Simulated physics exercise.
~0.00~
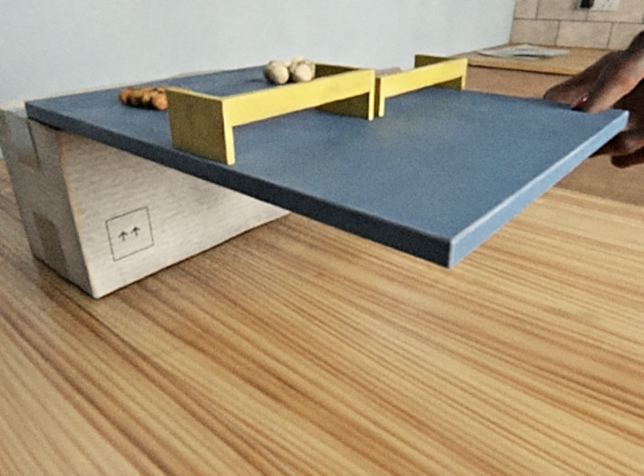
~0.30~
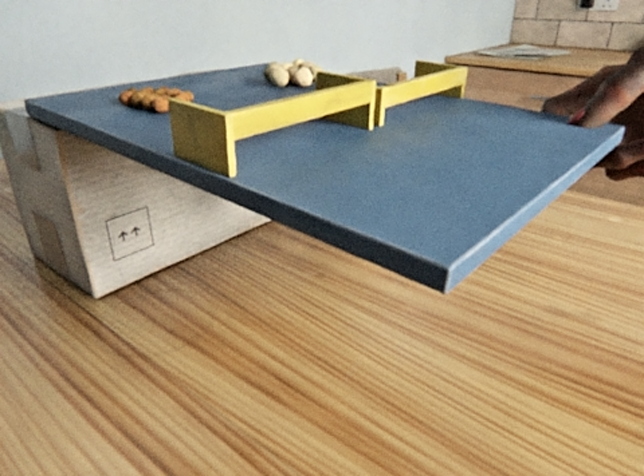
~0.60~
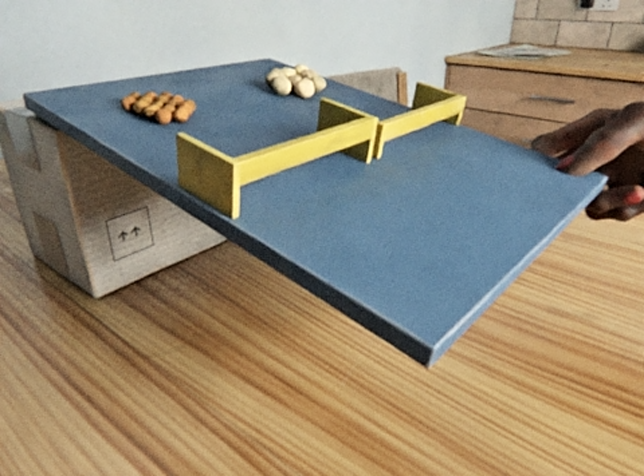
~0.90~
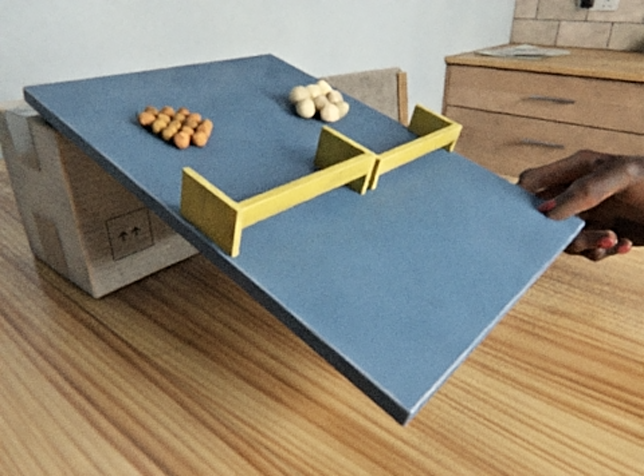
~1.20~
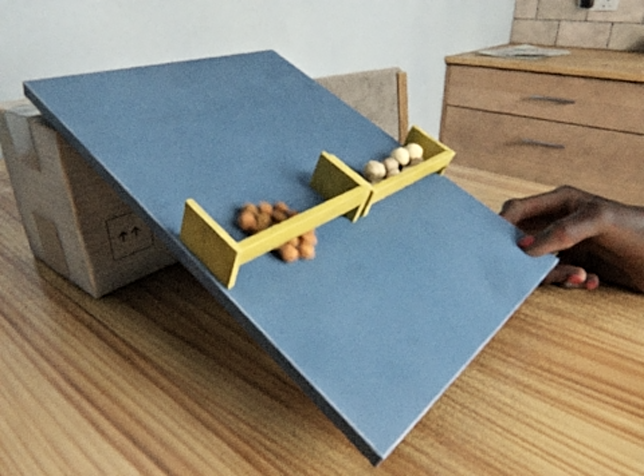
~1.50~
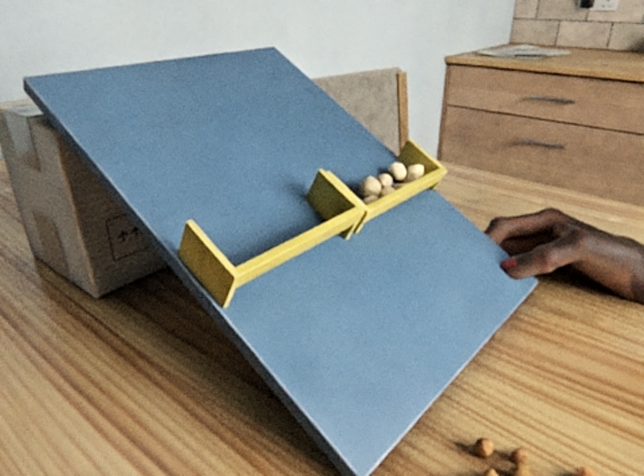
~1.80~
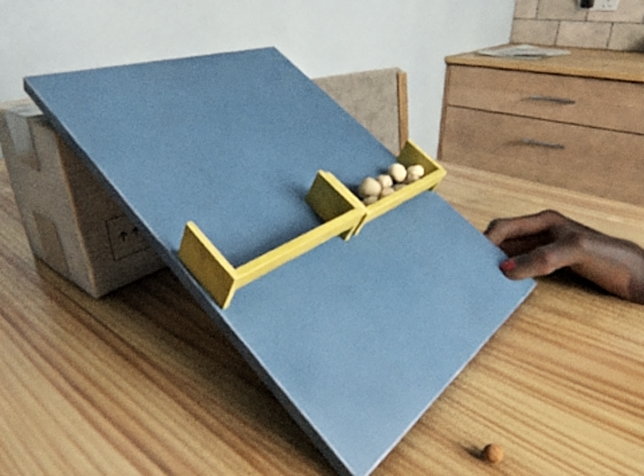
At the start, a blue board lies nearly level, one end on a cardboard box and the other held by a hand at the right, with small brown pieces and pale round ones behind two yellow gates. The hand lowers the free end, and the board tilts steadily. Both groups begin to slide or roll down toward the gates. The brown pieces pass under the front gate, while the pale ones stop against the back gate. Finally, the board rests steeply against the wooden surface, the pale ones still held, and a single brown piece is visible on the wood below.
